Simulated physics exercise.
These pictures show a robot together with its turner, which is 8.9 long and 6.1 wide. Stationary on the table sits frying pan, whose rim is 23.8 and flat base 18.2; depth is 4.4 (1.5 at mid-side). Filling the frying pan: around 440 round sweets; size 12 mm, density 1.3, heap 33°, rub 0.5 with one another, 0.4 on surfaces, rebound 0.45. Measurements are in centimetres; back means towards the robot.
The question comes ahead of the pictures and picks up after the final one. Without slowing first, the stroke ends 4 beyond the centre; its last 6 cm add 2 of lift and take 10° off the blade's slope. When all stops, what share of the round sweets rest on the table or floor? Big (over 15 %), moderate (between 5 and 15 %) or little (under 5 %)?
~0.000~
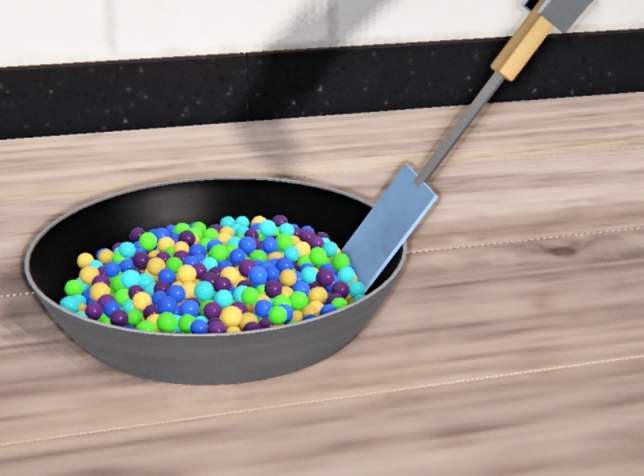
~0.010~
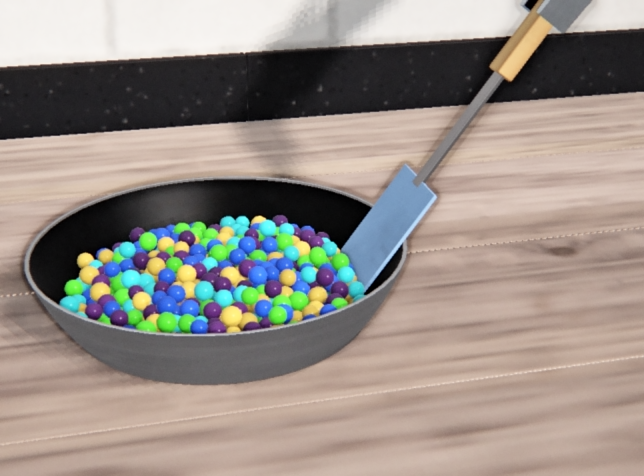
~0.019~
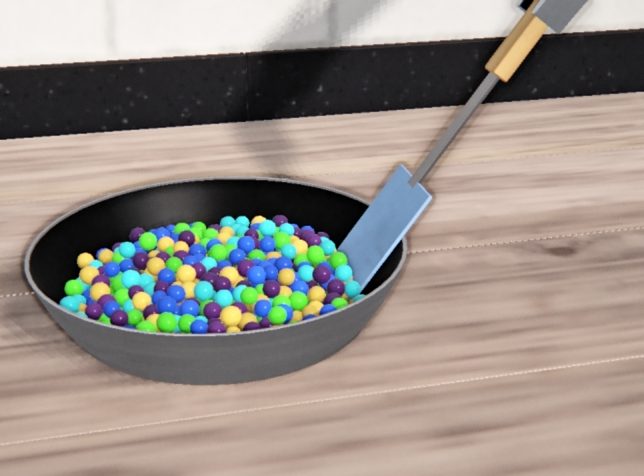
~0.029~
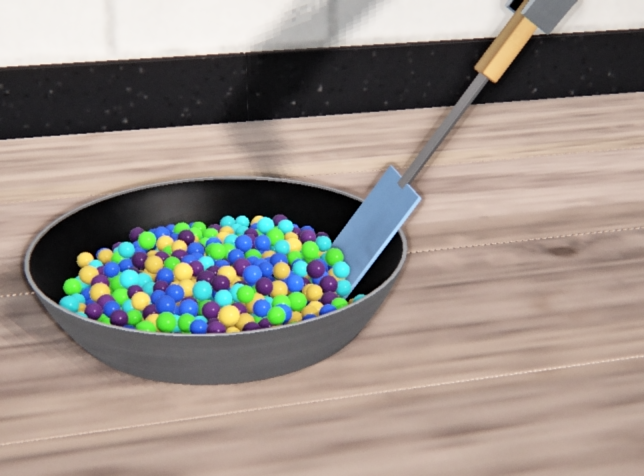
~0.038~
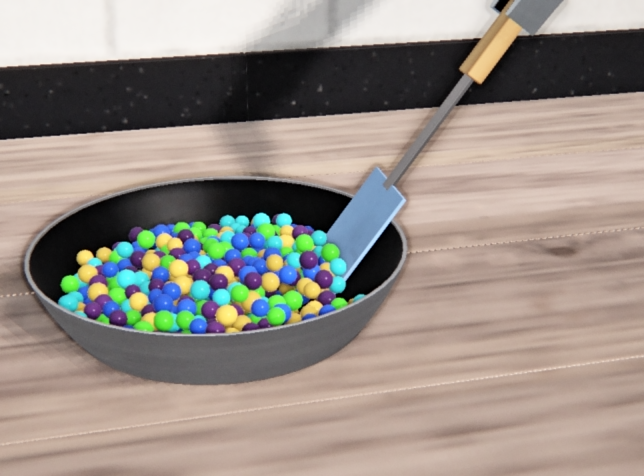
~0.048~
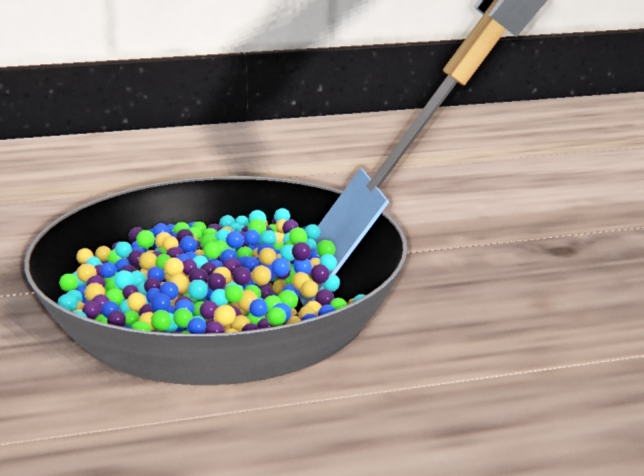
The share is moderate.
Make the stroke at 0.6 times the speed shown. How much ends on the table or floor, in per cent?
Estimate: Close to 0 %.
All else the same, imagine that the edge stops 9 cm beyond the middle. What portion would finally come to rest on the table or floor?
It would come to roughly 25 percent.
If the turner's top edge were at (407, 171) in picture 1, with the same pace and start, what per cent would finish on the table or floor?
10 percent or thereabouts.
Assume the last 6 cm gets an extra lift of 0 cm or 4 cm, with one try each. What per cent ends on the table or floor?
It comes to around 0 per cent on the first try and around 15 per cent on the second.
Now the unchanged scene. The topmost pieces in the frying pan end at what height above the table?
Peak at rest, approximately 5.5 centimetres.
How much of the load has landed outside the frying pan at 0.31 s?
It comes to some 6 in a hundred.
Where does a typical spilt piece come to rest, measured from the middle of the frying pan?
It works out to near 22 cm.
After 0.07 s, sloping 53°, highest piece 7 above the table; 443 in the frying pan.
After 0.09 s, sloping 49°, highest piece 7 above the table; 443 in the frying pan.
After 0.31 s, sloping 43°, highest piece 6 above the table; 414 in the frying pan, 23 on the table or floor, 6 on the blade or in flight.
After 1.36 s, sloping 43°, highest piece 5 above the table; 412 in the frying pan, 31 on the table or floor.
In the end, 412 in the frying pan, 31 on the table or floor. That is 7 % on the table or floor.
